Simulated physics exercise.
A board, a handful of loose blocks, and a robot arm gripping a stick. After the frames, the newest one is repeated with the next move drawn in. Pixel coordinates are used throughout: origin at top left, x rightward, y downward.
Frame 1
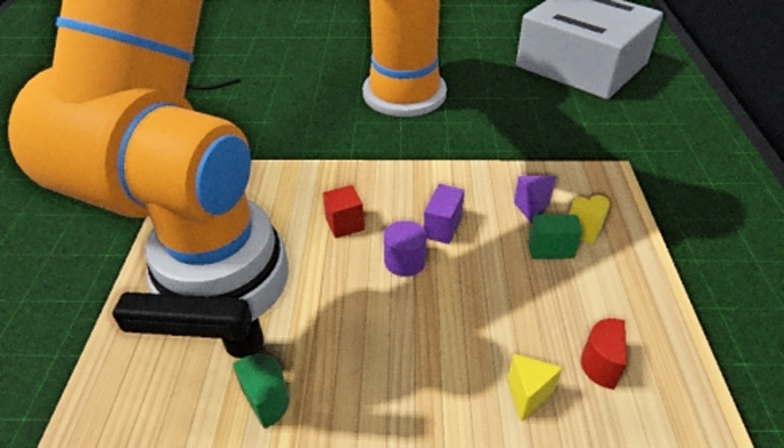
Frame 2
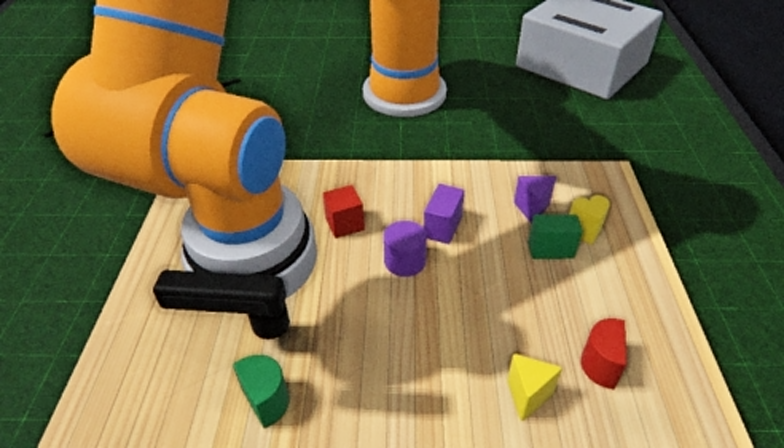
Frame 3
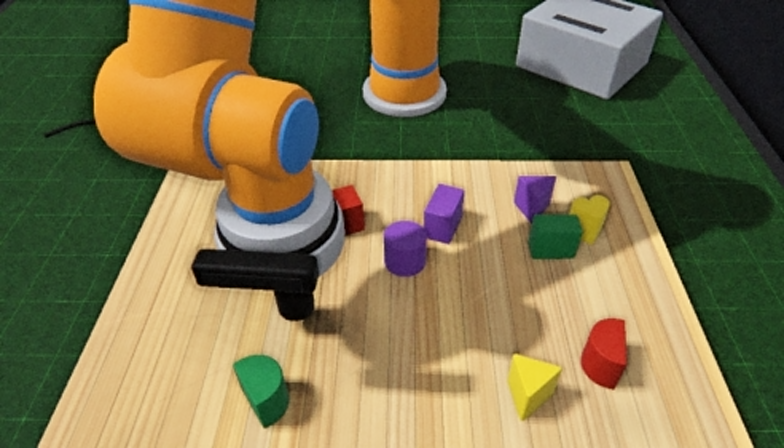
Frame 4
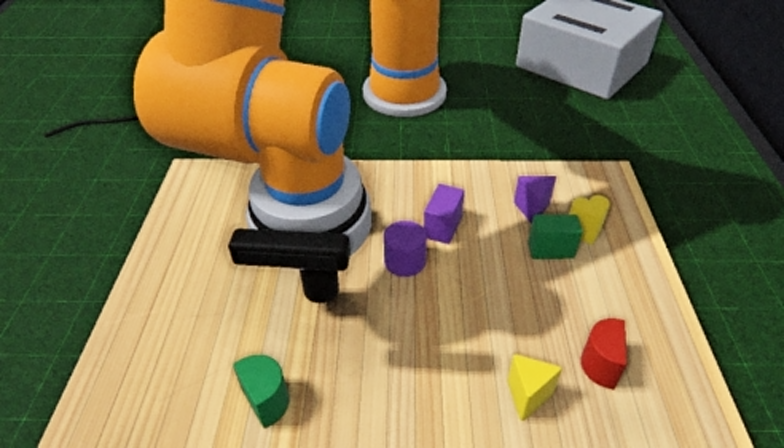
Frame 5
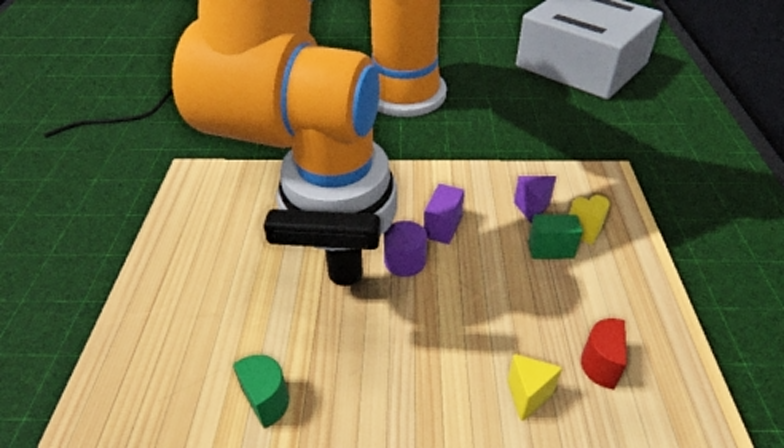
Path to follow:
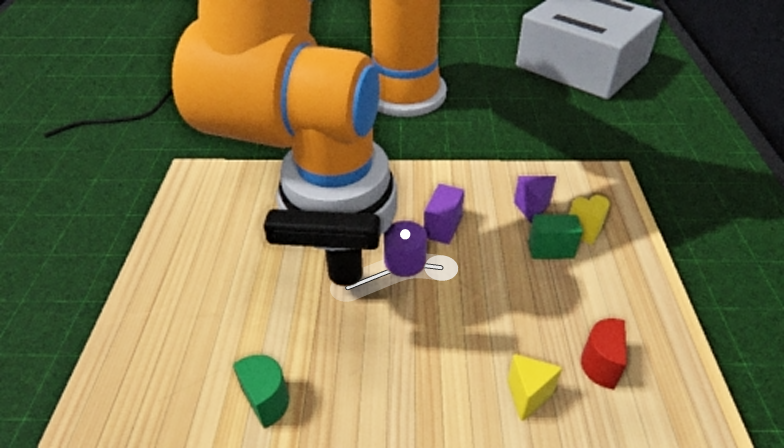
The orange robot arm, gripping a black stick, moved steadily up and to the right across the wooden board, away from the green half-round block and in front of the red one, while no blocks were pushed.
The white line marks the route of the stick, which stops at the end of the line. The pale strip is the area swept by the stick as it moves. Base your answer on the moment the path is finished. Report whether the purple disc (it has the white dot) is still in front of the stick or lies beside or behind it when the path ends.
Shed along the way.
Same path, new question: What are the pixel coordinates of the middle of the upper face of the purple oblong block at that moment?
Roughly at (458, 186).
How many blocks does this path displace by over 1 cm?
I'd say two blocks get moved.
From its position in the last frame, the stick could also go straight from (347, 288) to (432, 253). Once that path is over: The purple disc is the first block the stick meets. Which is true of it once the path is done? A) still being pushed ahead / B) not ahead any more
I choose A.
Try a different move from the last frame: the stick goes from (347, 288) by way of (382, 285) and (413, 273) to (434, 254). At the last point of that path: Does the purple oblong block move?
That would be a yes.
Drawn move, from (347, 288) through (378, 276) and (408, 266) to (441, 268); the dot is on the purple disc.
What follows on the original path. One third of the way, stick (378, 261); purple disc (410, 232).
Two thirds of the way, stick (409, 251); purple disc (437, 220); purple oblong block (453, 193).
At the end, stick (442, 253); red square piece still; purple disc (457, 216); purple oblong block (458, 186).
